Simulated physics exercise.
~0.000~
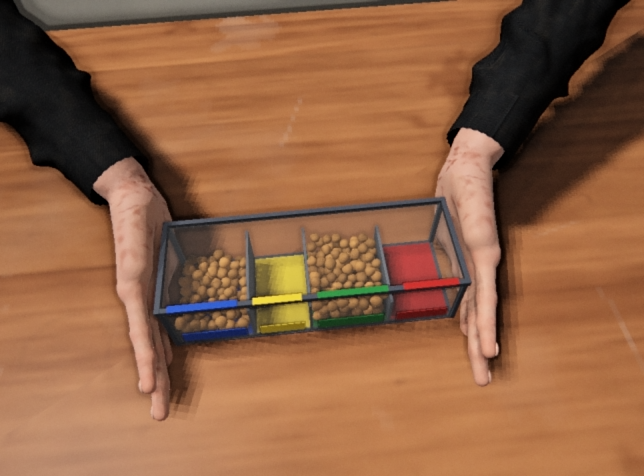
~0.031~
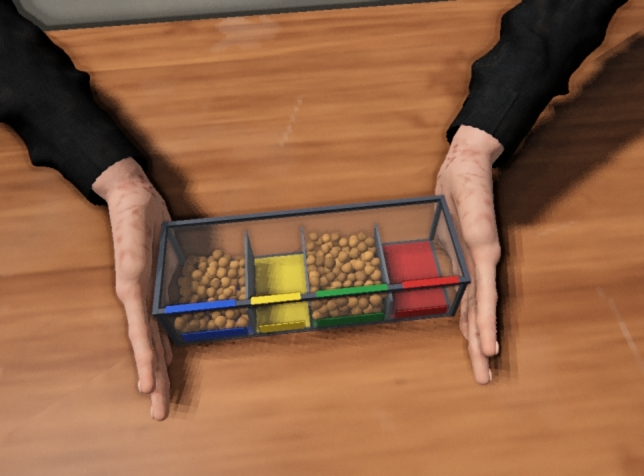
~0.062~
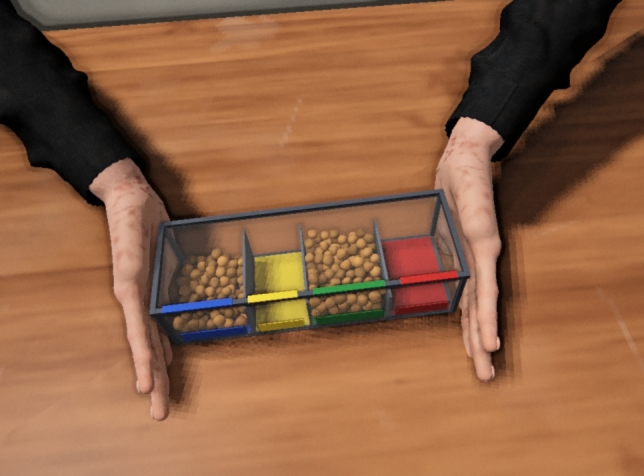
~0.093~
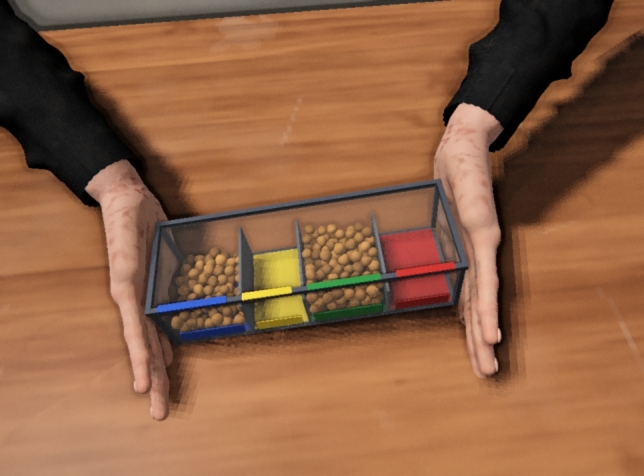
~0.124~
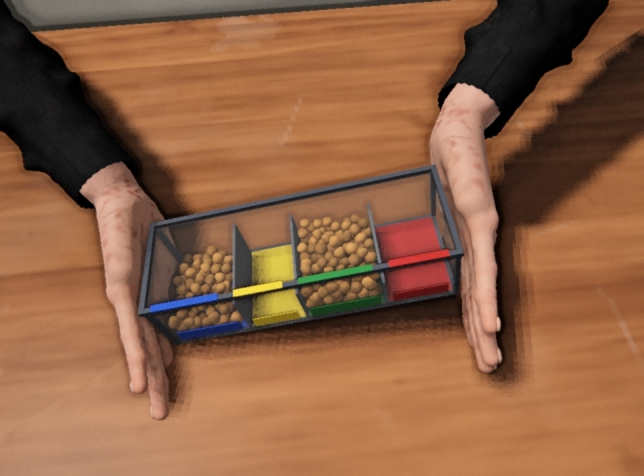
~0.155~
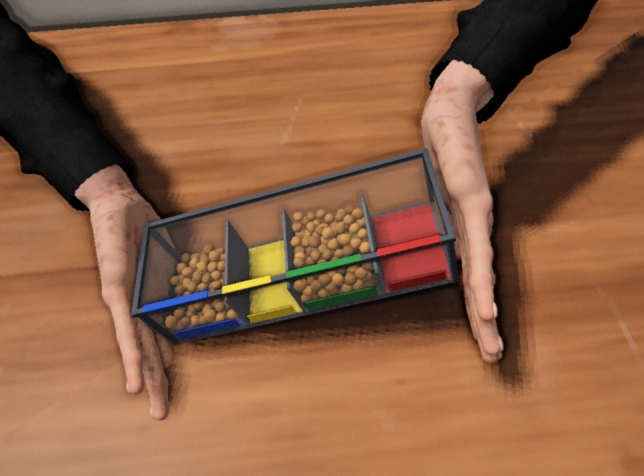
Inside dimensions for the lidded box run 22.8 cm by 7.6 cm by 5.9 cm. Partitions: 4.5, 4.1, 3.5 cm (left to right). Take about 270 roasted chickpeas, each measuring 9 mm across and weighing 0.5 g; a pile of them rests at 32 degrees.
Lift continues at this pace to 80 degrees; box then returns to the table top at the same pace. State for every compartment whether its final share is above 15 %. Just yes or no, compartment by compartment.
Red compartment gets a no, blue compartment gets a yes, green compartment gets a yes, yellow compartment gets a no.
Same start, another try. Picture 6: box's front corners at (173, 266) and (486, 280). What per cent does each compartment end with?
Red = 30 %; blue = 30 %; green = 35 %; yellow = 5 %.
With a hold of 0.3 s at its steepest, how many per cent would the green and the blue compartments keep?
In per cent: Green 45; blue 45.
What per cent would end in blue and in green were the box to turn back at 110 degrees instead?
The blue compartment would hold 50 per cent, the green one 50 per cent.
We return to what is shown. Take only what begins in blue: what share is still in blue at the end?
It works out to near 100 percent.
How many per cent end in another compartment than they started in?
That comes to close to 5 percent.
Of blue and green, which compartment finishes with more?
Fuller: Green.
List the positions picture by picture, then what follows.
Box tilt 0 degrees, front corners at (160, 310) and (465, 280); blue 40 %, green 60 %, in the first picture.
Box tilt 1 degrees, front corners at (159, 310) and (464, 279), in the second picture.
Box tilt 2 degrees, front corners at (156, 310) and (464, 273), in the third picture.
Box tilt 6 degrees, front corners at (152, 310) and (462, 264), lowest corner left back, in the fourth picture.
Box tilt 10 degrees, front corners at (146, 310) and (457, 251), lowest corner left back, in the fifth picture.
Box tilt 15 degrees, front corners at (139, 311) and (448, 236), lowest corner left back; blue 40 %, green 60 %. Its pace works out near 155 degrees a second, in the sixth picture.
After 0.66 s, tilt 80 degrees; blue 40 %, green 55 %, yellow 5 %.
After 0.99 s, tilt 34 degrees; blue 40 %, green 55 %, yellow 5 %.
After 1.42 s, tilt 0 degrees; blue 40 %, green 55 %, yellow 5 %.
By 1.8 s all is still; red 0 %, blue 40 %, green 55 %, yellow 5 %.
